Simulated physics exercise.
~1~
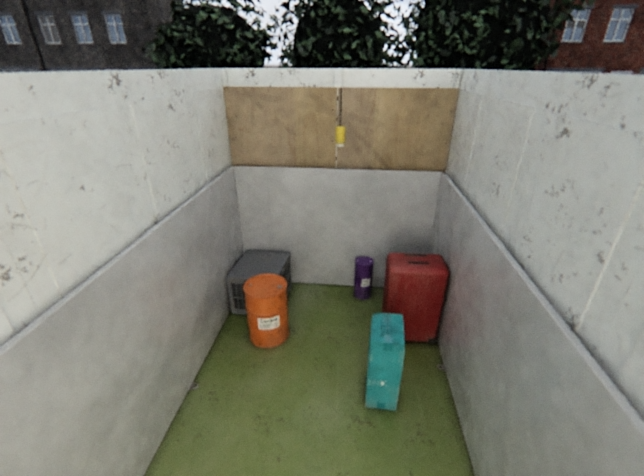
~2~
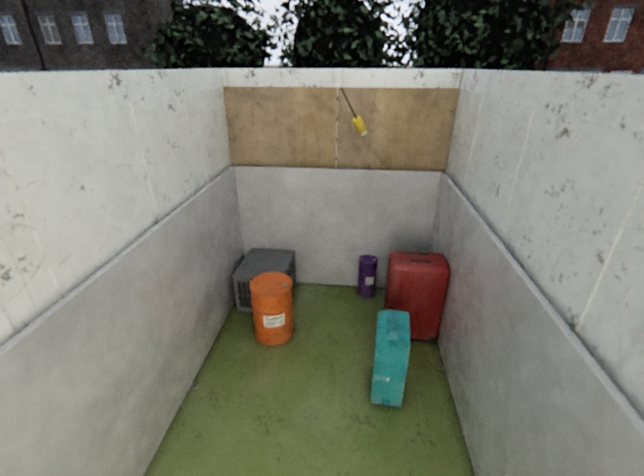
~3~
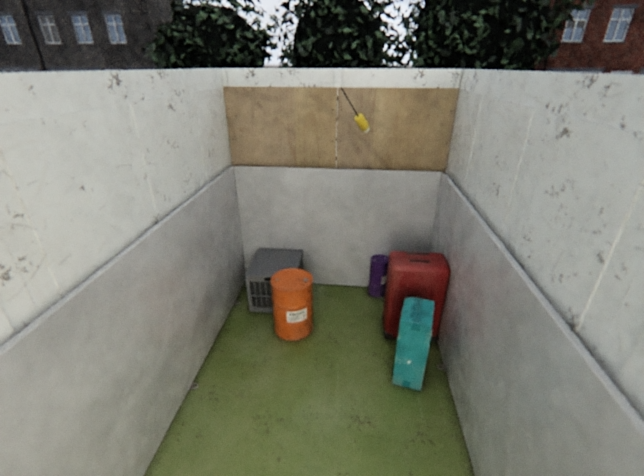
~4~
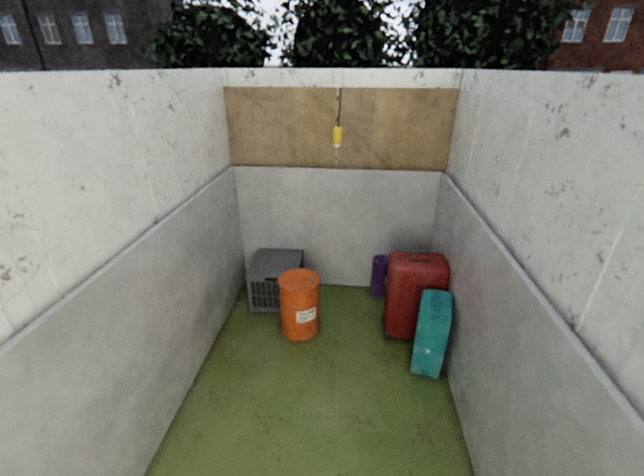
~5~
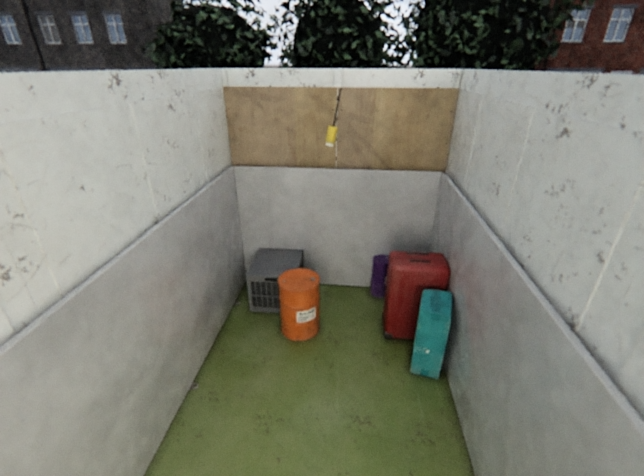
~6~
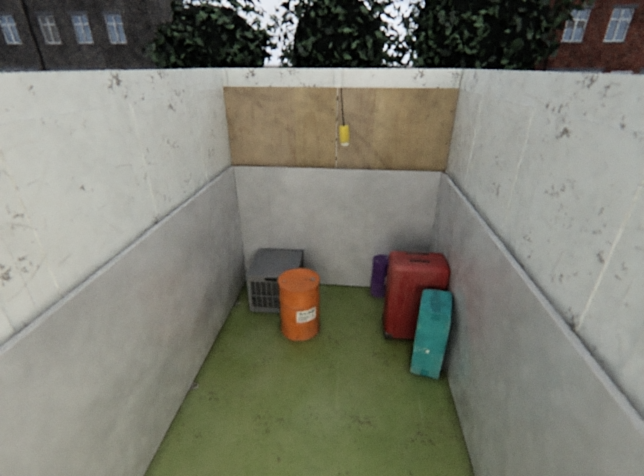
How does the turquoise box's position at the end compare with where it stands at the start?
At the start it stands in front of the red case and to its left, but by the end it is farther right and farther back, close against the red case near the right wall.
